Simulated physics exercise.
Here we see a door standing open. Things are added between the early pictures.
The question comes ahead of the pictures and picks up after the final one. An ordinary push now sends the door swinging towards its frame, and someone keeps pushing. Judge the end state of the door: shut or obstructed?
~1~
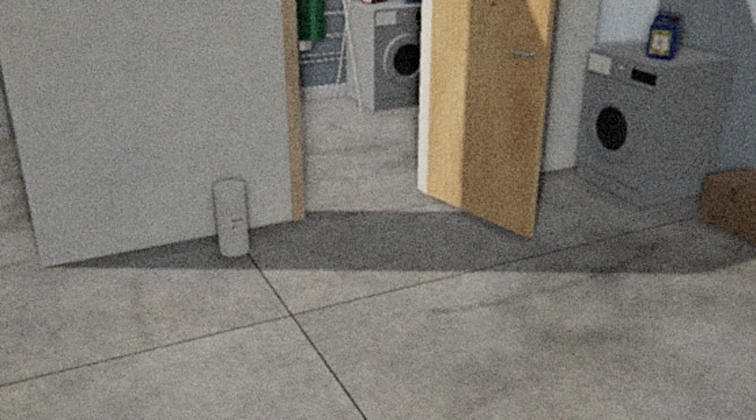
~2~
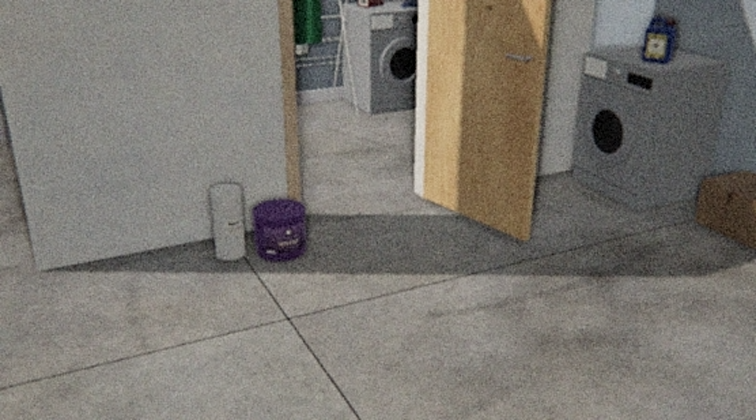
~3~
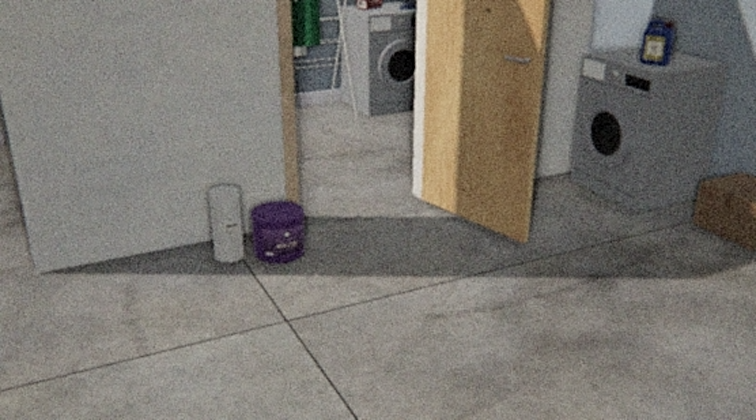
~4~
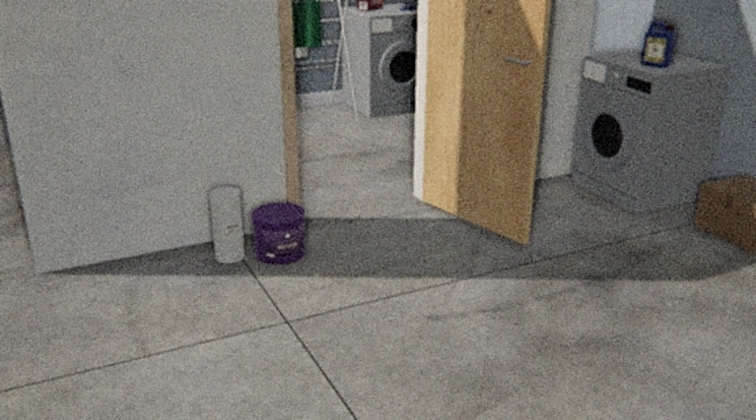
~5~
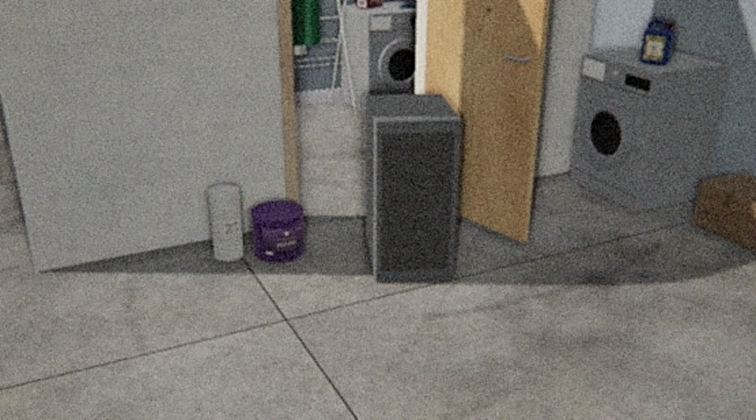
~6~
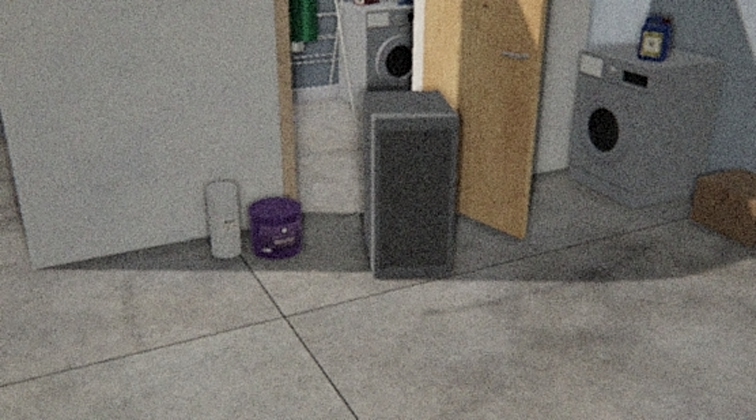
Obstructed.
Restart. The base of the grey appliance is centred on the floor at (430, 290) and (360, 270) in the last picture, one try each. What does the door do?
First, it closes; second, it is blocked.
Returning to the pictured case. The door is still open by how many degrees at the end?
Around 70 degrees.
Then, 0.40 s past the last view, door at 97°.
Then, 0.60 s past the last view, door at 87°.
Then, 0.80 s past the last view, door at 76°.
Then, 0.90 s past the last view, door at 70°.
Finally, door at 70°; all 3 still in place. Final places as the last picture's camera would see them, grey appliance near (407, 183).
